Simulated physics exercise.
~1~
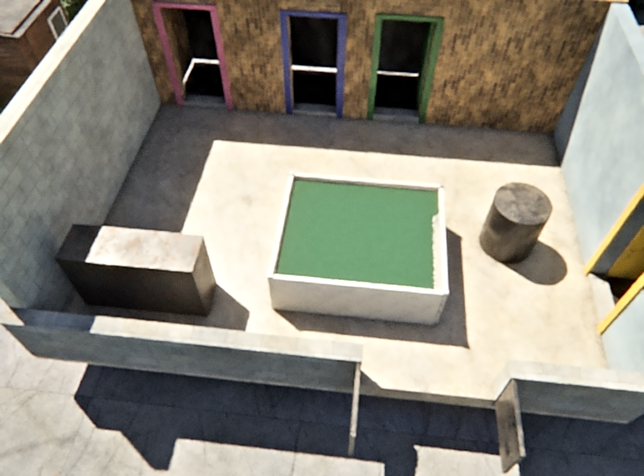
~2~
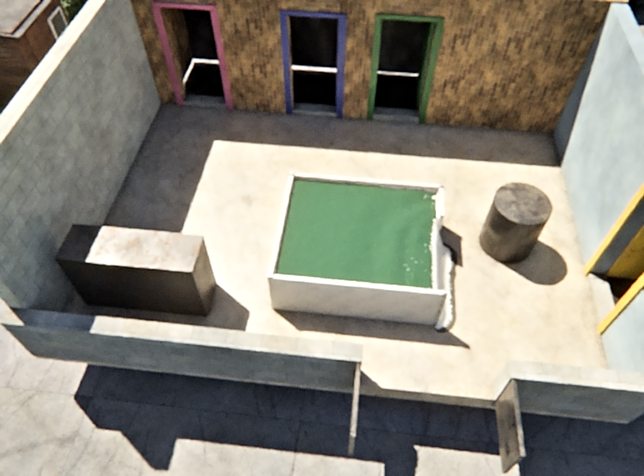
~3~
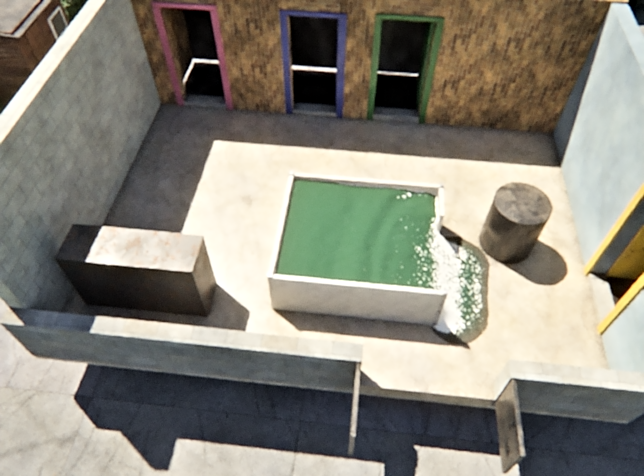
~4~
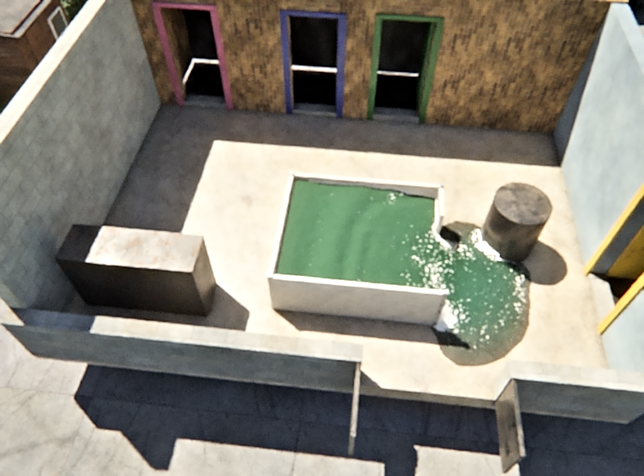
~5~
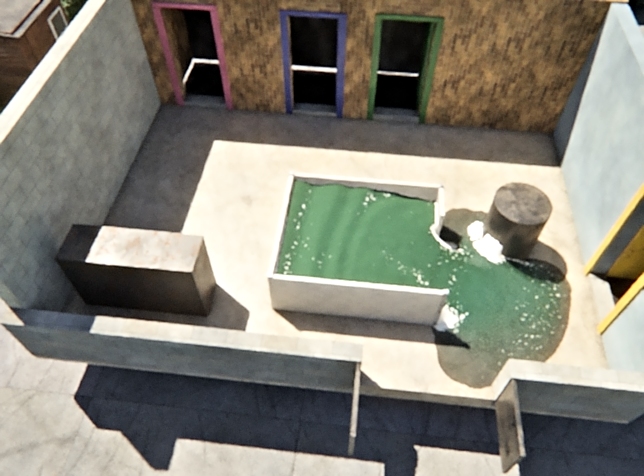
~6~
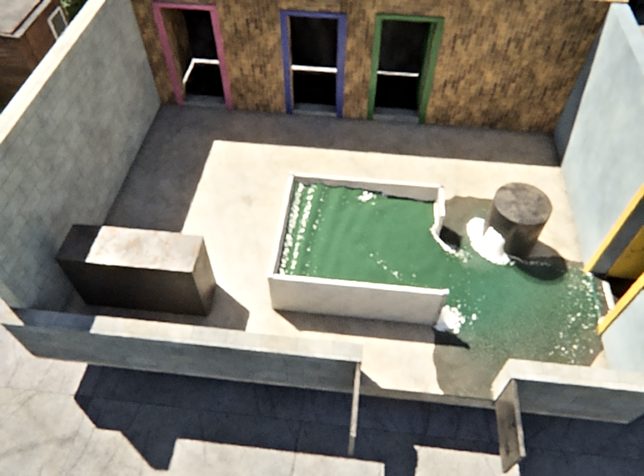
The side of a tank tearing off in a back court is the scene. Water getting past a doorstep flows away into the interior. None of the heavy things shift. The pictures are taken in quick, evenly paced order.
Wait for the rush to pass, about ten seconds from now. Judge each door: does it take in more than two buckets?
As I see it, pink door: Not beyond two buckets. Green door: Not beyond two buckets. Yellow door: Beyond two buckets. Blue door: Not beyond two buckets.
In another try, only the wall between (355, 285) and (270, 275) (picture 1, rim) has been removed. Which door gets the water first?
You want the one in yellow.
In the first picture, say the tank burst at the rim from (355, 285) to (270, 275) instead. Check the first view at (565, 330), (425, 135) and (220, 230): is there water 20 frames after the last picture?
The first point is soaked, the second spared, the third soaked.
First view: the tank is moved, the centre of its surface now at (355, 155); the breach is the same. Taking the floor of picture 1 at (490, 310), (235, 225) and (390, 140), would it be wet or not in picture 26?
Taking the three spots in turn, I'd say drenched, then spared, then drenched.
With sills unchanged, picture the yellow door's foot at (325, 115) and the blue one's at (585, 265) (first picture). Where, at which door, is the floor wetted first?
I'd say the blue-painted one is reached first.
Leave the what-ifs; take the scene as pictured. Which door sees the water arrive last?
That would be the door marked pink.
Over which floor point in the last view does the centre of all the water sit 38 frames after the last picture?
Near pixel (444, 241).
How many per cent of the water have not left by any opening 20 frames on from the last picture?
I'd say roughly 78 percent.
A moment on, water covers 20 % of the floor; the pink door not reached, the green door not reached, the yellow door far over two buckets in, the blue door not reached.
Next, water covers 30 % of the floor; the pink door not reached, the green door not reached, the yellow door far over two buckets in, the blue door not reached.
Then, water covers 40 % of the floor; the pink door not reached, the green door wet at the sill, nothing in, the yellow door far over two buckets in, the blue door not reached.
Later, water covers 60 % of the floor; the pink door not reached, the green door wet at the sill, nothing in, the yellow door far over two buckets in, the blue door wet at the sill, nothing in.
In the end, water covers 95 % of the floor; the pink door wet at the sill, nothing in, the green door wet at the sill, nothing in, the yellow door far over two buckets in, the blue door wet at the sill, nothing in.
